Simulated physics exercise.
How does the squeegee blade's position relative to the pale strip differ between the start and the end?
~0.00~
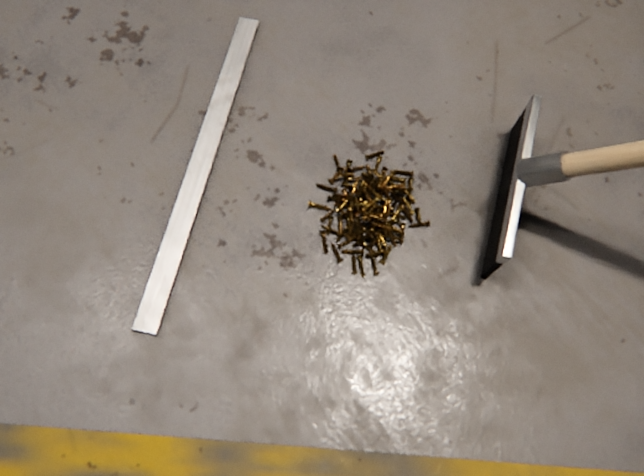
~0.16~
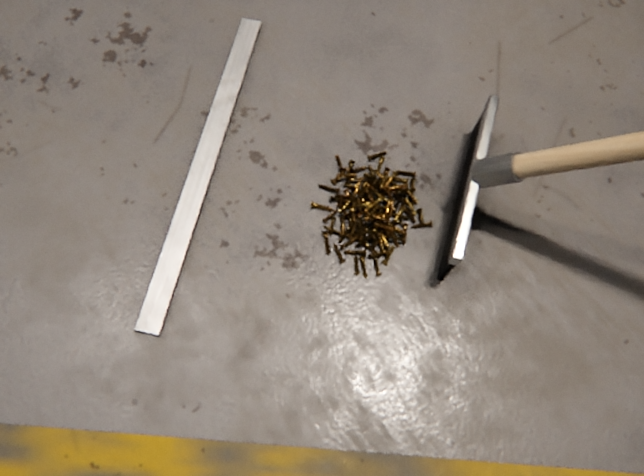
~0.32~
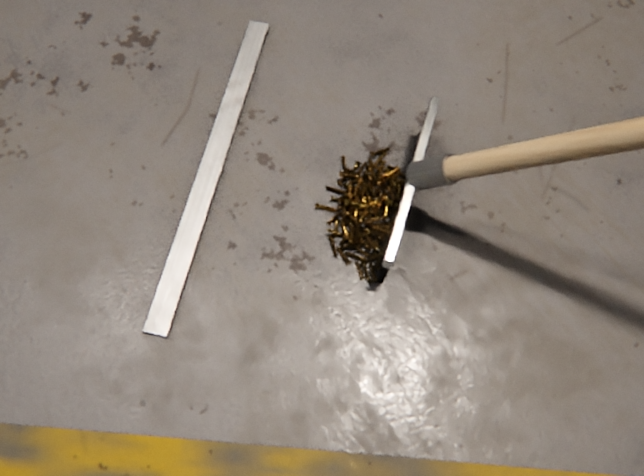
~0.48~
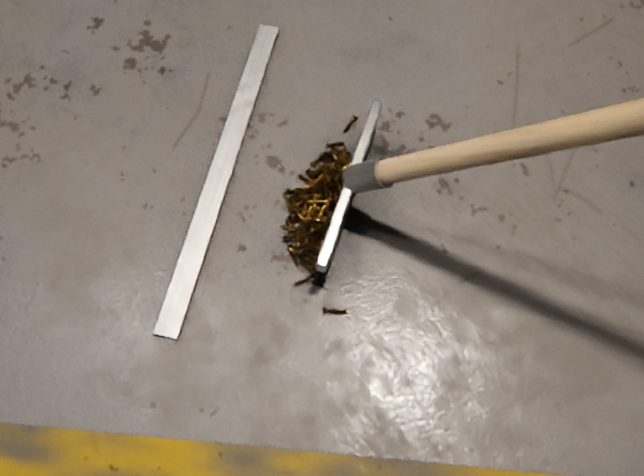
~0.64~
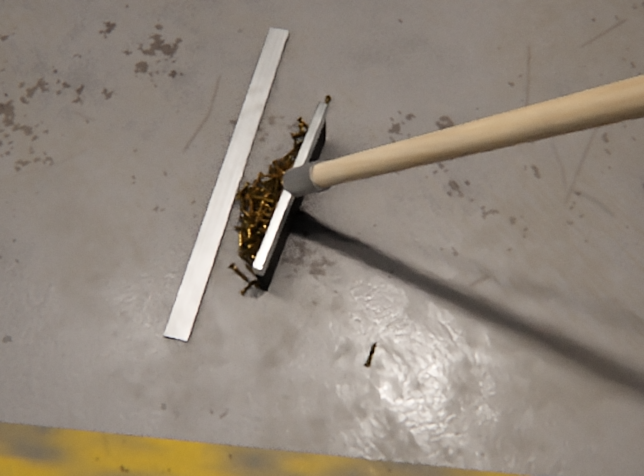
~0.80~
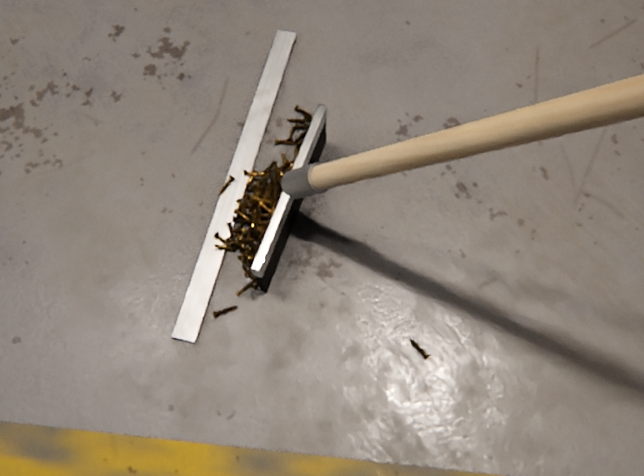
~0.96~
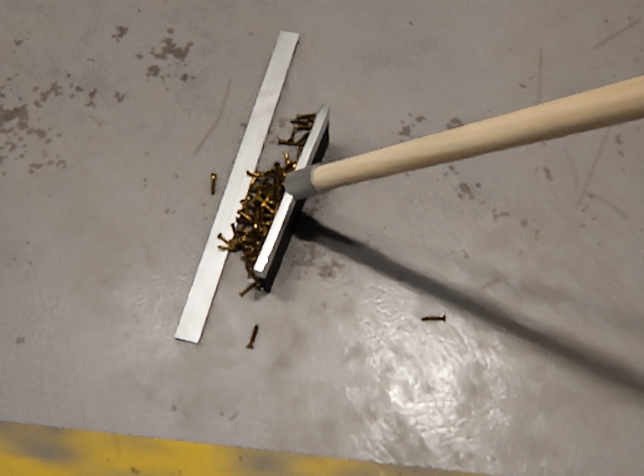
At the start the blade stands well to the right of the strip, on the far side of the screw pile. By the end it is much further left, resting a short way from the strip with the screws bunched in front of it.
